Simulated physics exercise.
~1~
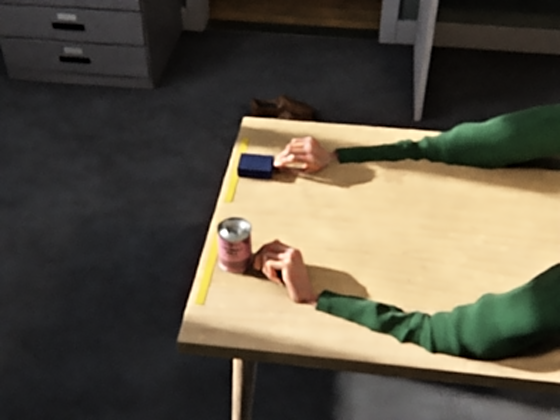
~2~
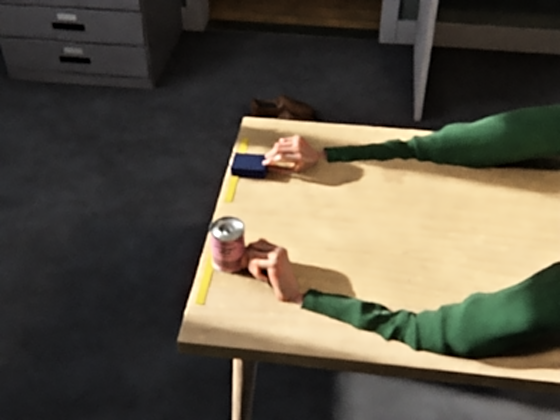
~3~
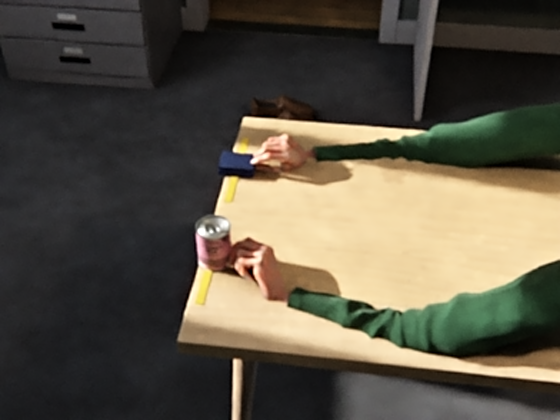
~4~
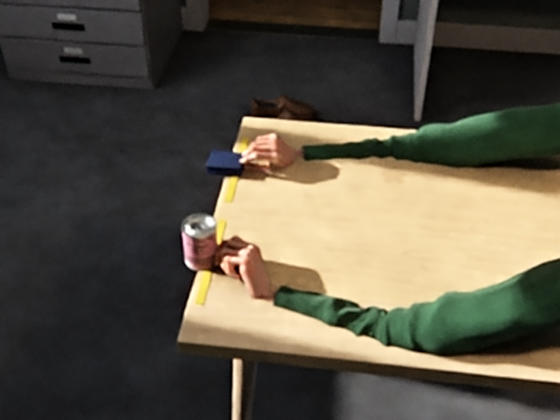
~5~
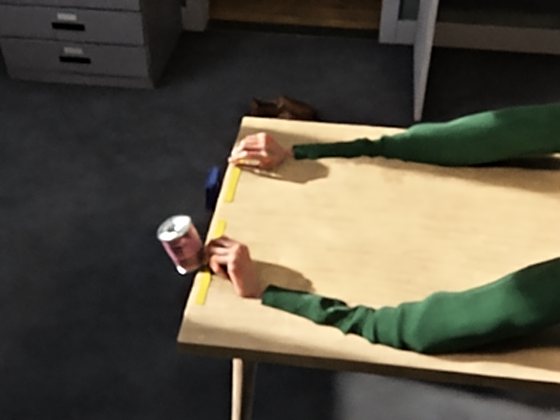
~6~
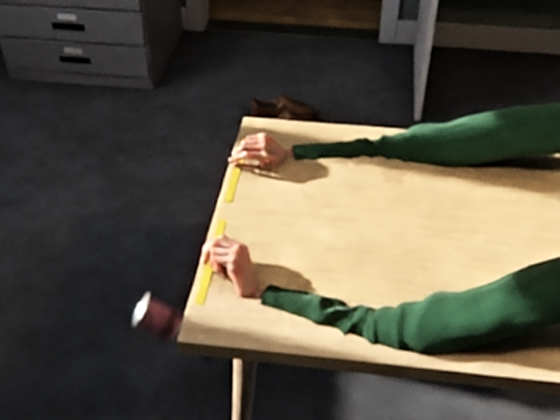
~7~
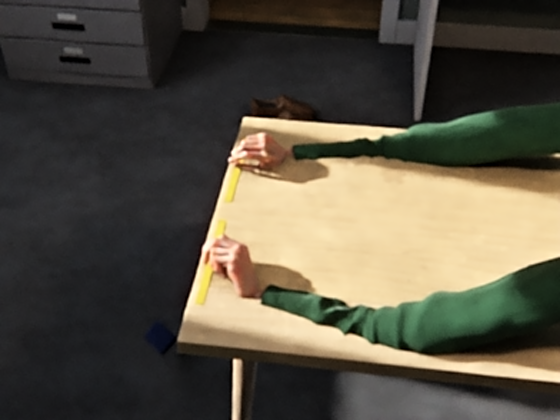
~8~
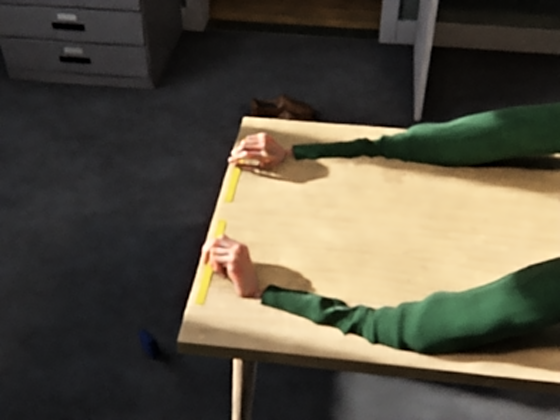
In a room with a dark floor, a pale wooden table is seen from above at an angle, with a grey drawer cabinet behind it. Two hands in green sleeves reach in from the right, the far one behind a small blue sponge and the near one behind an upright pink pot, beside yellow tape strips along the left edge. Both hands push the objects steadily left until they overhang the edge. The sponge tips over the edge first as the pot leans outward, and then the pot drops too. The hands stop at the tape, and both objects end up off the table.
